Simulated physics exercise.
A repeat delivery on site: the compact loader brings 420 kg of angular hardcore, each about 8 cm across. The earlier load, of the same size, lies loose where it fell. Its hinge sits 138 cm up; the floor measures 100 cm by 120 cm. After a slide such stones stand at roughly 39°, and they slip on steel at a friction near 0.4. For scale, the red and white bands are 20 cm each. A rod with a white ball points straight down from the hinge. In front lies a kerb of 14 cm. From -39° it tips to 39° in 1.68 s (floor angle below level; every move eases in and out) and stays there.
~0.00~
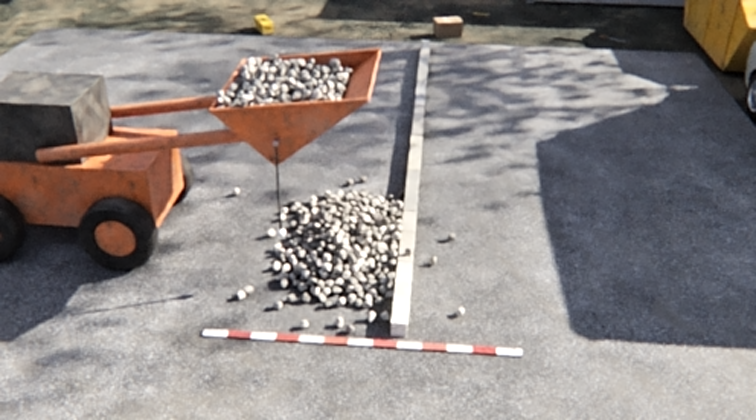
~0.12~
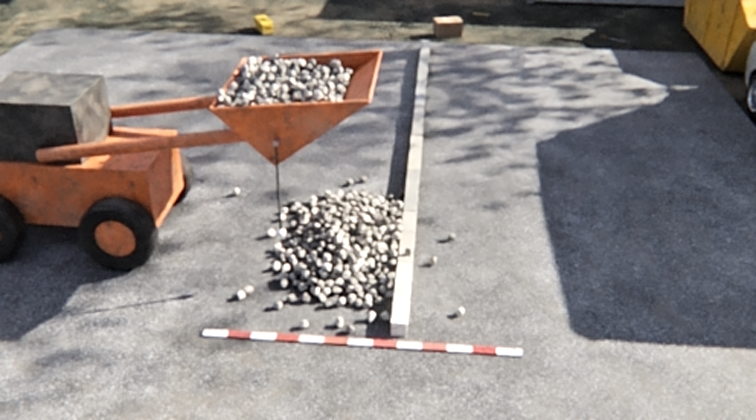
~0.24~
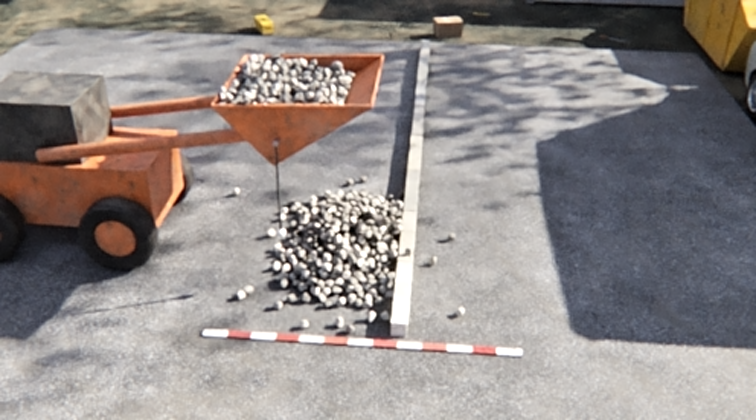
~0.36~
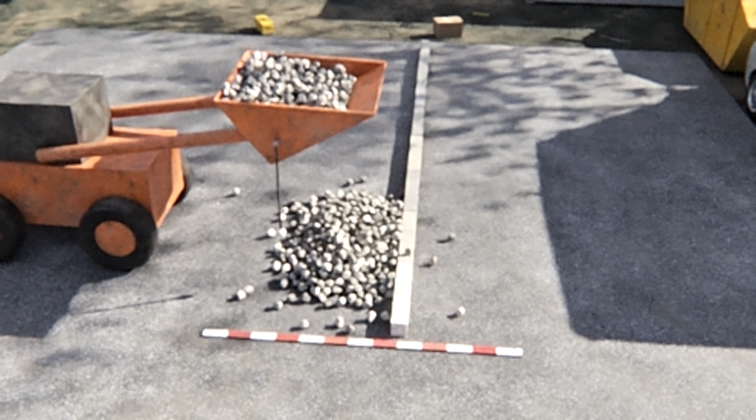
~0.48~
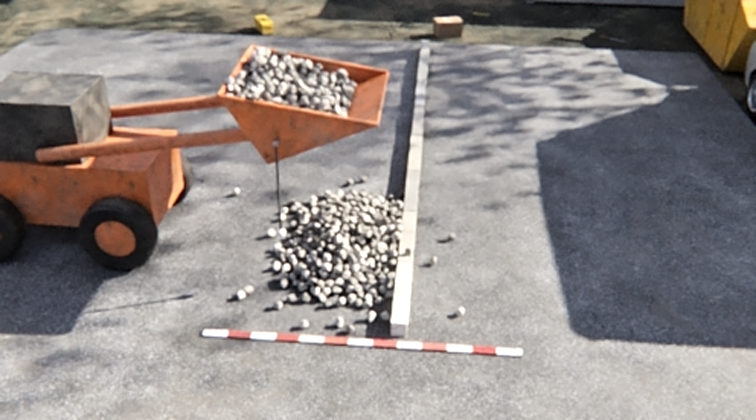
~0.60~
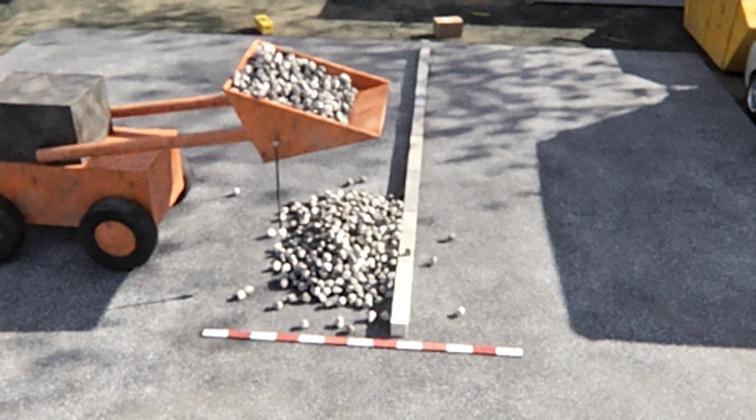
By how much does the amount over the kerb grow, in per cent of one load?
Roughly 45 per cent of a load more.
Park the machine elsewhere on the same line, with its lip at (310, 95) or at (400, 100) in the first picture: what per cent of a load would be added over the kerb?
Near 5 per cent from the first place, 85 from the second.
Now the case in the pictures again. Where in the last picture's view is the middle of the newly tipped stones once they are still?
Their middle is at about (407, 232).
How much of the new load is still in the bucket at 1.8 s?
About 60 per cent.
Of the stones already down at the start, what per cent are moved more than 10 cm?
About 0 per cent.
After 1.3 s the floor is at 27°; in per cent of one load, 100 in the bucket, 100 on this side of the kerb, 1 over the kerb; the foremost stones are at (418, 246).
After 1.8 s the floor is at 39°; in per cent of one load, 61 in the bucket, 139 on this side of the kerb, 1 over the kerb; the foremost stones are at (422, 246).
After 2.1 s the floor is at 39°; in per cent of one load, 17 in the bucket, 169 on this side of the kerb, 15 over the kerb; the foremost stones are at (463, 251).
After 4.8 s the floor is at 39°; in per cent of one load, 0 in the bucket, 154 on this side of the kerb, 46 over the kerb; the foremost stones are at (525, 230). Net gain over the kerb, 45.
